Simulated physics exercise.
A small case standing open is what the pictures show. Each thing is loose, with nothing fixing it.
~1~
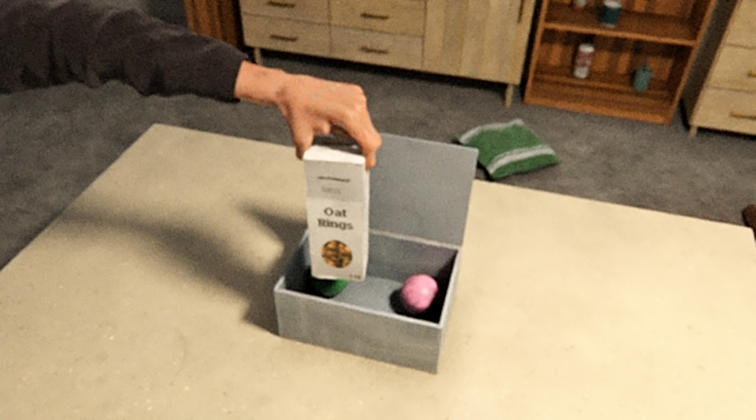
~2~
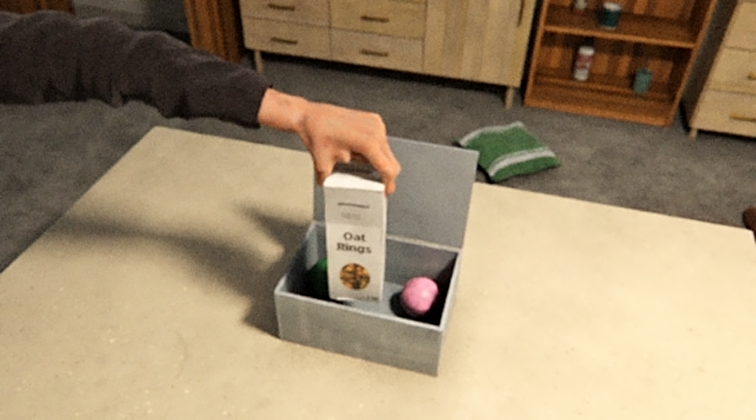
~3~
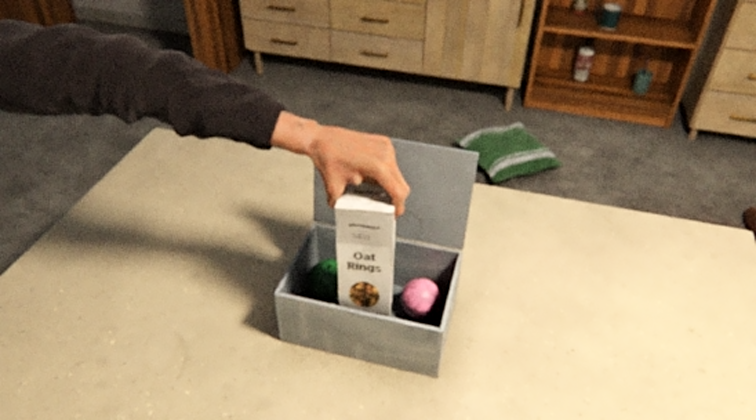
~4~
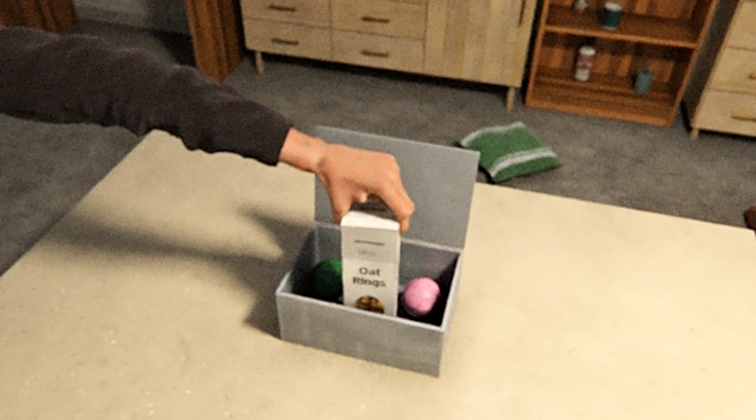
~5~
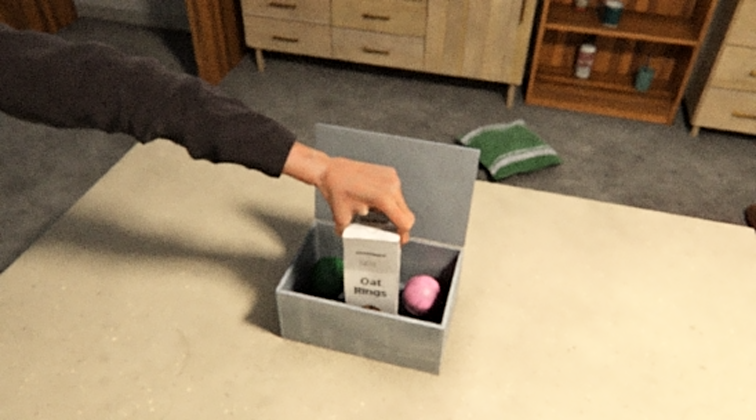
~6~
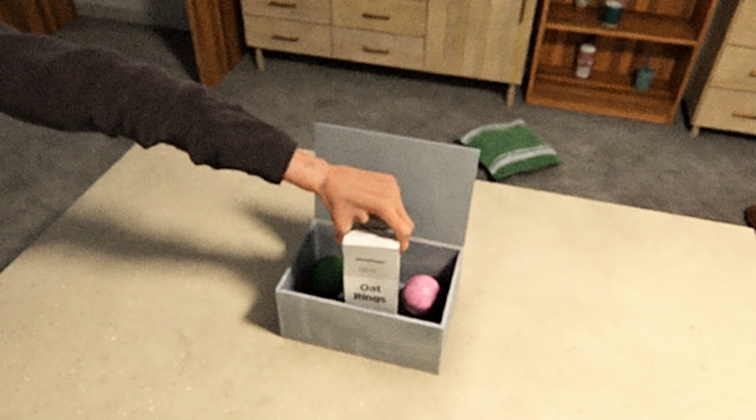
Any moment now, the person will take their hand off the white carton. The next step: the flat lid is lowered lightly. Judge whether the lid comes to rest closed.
It does not; the lid stays raised.
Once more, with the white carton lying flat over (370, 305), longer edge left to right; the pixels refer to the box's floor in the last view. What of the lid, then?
Well, in that case it fits down fine.
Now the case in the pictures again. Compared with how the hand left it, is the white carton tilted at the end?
Once everything settles, it keeps its original angle.
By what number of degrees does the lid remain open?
It stays some 50° above the rim.
Then, 1.10 s on from there, lid starting down.
Then, 1.50 s on from there, lid 65° above the rim.
Then, 1.70 s on from there, lid 51° above the rim.
Then, 4.70 s on from there, lid 52° above the rim.
In the end, lid 52° above the rim; all 3 unmoved. At the end, from the last picture's camera, white carton near (372, 285).
